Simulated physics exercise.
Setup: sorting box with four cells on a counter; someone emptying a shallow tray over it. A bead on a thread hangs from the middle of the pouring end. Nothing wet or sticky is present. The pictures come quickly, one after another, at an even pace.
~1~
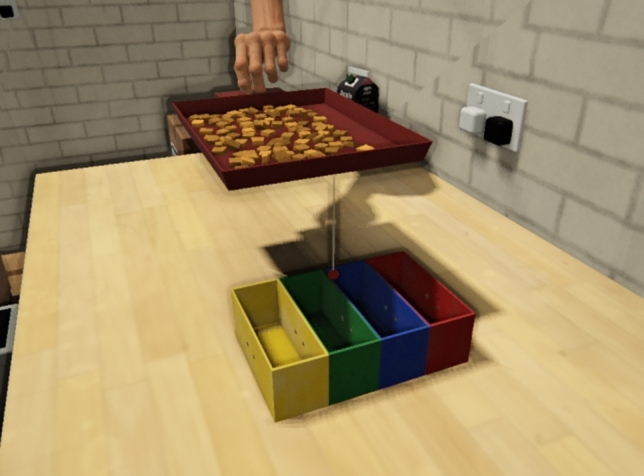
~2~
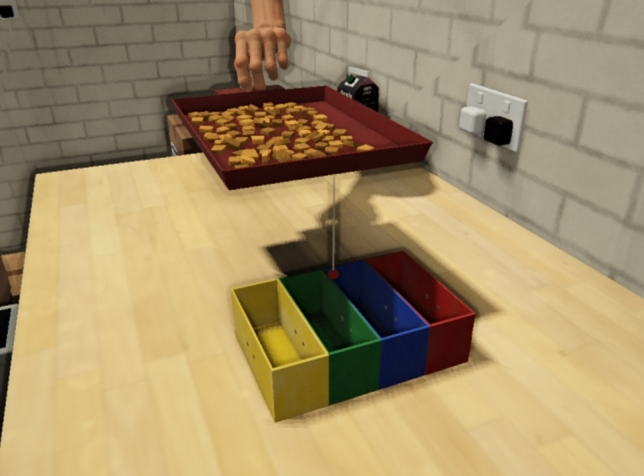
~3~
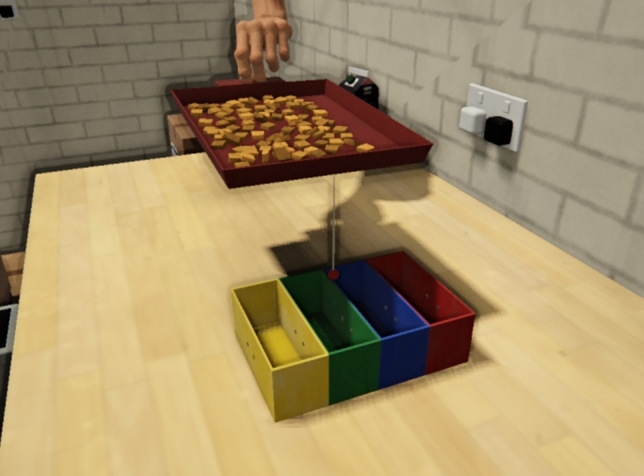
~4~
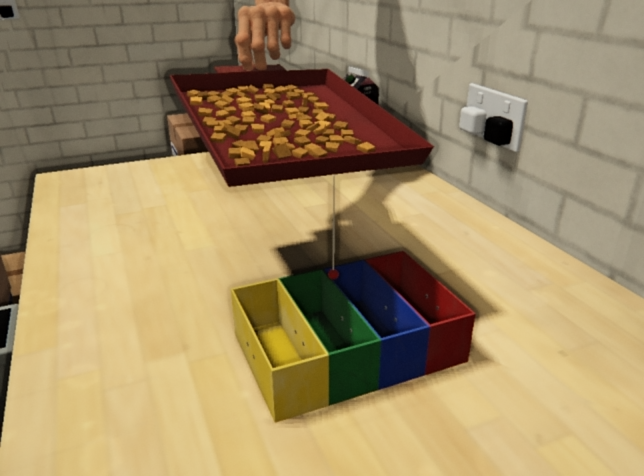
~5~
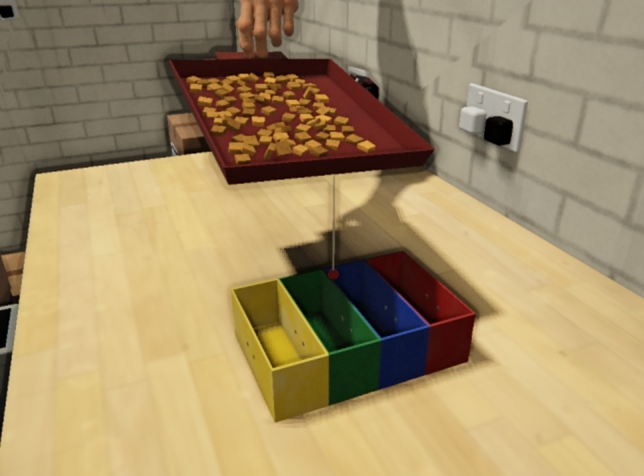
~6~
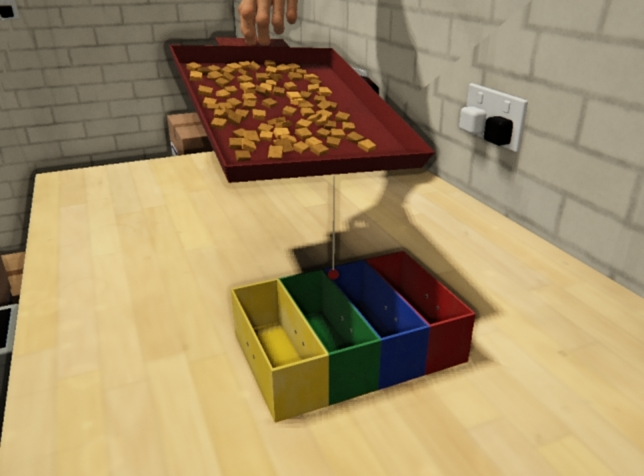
A hand held a shallow red tray of cereal squares above a yellow, green, blue and red sorting box on a counter, then slowly raised the tray's far end, and the squares shifted slightly.
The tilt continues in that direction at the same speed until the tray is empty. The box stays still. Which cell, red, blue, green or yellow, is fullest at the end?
The red cell is fullest at the end.
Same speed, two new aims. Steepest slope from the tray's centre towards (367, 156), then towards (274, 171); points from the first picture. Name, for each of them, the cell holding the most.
Red; that yellow cell.
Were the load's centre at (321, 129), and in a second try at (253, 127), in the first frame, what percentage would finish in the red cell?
First about 50, then 50 per cent.
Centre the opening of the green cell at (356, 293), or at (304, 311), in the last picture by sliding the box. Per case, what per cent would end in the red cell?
Roughly 30 per cent, and 40 per cent.
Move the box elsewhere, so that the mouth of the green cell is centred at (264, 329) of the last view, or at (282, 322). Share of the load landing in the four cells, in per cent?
About 30 per cent, then about 30 per cent.
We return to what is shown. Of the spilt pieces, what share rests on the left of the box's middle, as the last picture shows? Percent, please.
That comes to about 0 per cent of the pieces.
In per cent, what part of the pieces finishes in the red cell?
About 50 per cent.
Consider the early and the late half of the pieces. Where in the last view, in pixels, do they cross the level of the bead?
(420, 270) for the early half, (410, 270) for the late half.
Soon after the last picture, tray tipped steeply; nearly all on the tray; a stray few falling or outside the box.
A little later, tray tipped right over; most on the tray; a stray few in the red cell; a stray few in the blue cell; a small part falling or outside the box.
Later still, tray tipped past a quarter turn; about half in the red cell; about a quarter in the blue cell; a small part in the green cell; a small part falling or outside the box.
At rest, tray tipped past a quarter turn; about half in the red cell; about a quarter in the blue cell; a small part in the green cell; none in the yellow cell; a small part outside the box.
